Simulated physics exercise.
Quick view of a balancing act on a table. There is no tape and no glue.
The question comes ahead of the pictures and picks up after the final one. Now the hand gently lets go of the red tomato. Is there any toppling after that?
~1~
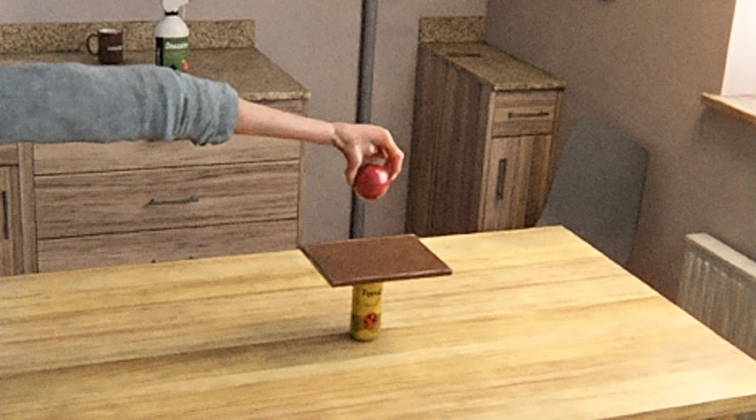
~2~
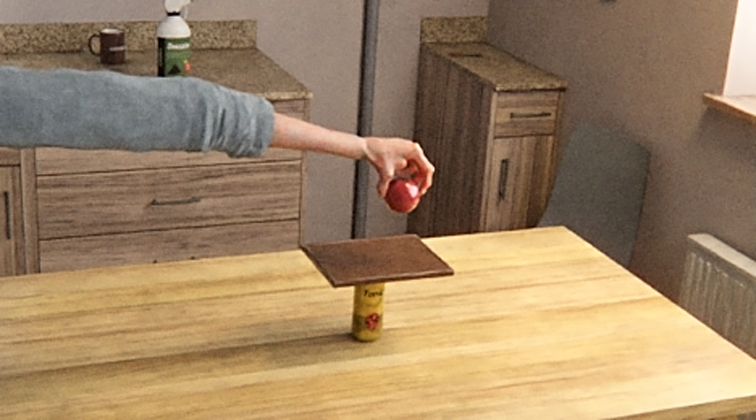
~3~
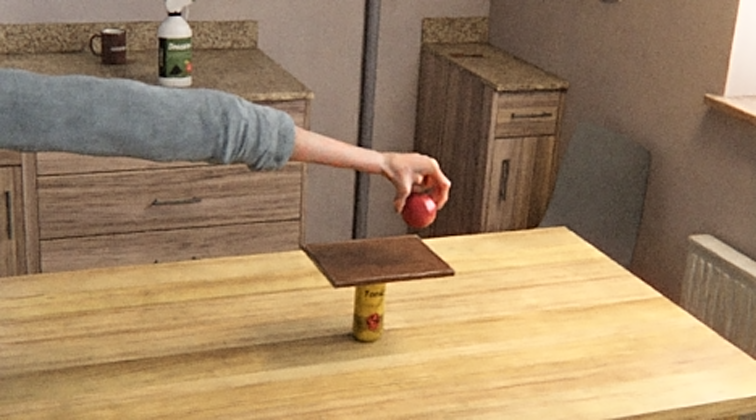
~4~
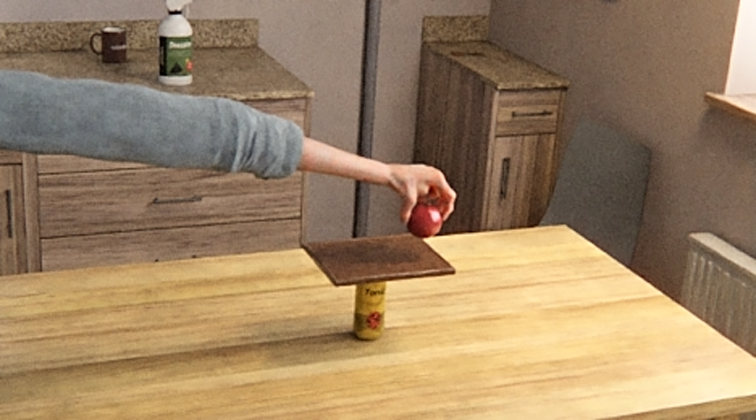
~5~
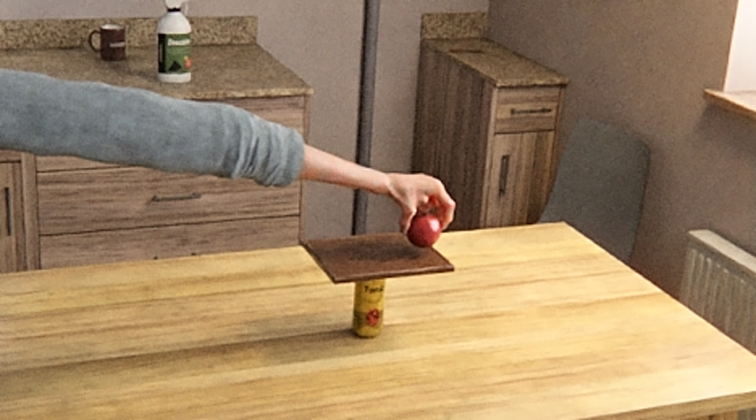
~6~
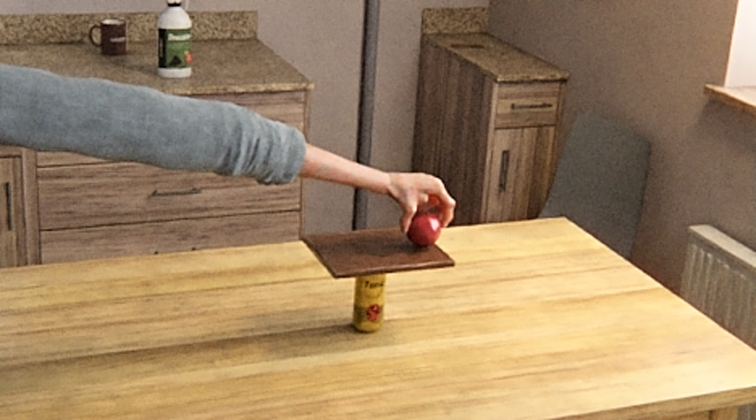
Sure enough, it doesn't last, sadly.
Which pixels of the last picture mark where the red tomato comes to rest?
The object ends up somewhere around (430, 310).
Then, 0.30 s after the last picture, red tomato now fallen; brown lid tipped 74° from how it was.
Then, 0.40 s after the last picture, brown lid now fallen.
Then, 0.60 s after the last picture, yellow can tipped 5° from how it was.
At rest, fallen, brown lid and red tomato; yellow can in place. Seen from the same camera at the end, red tomato near (430, 310). The stack gives way.
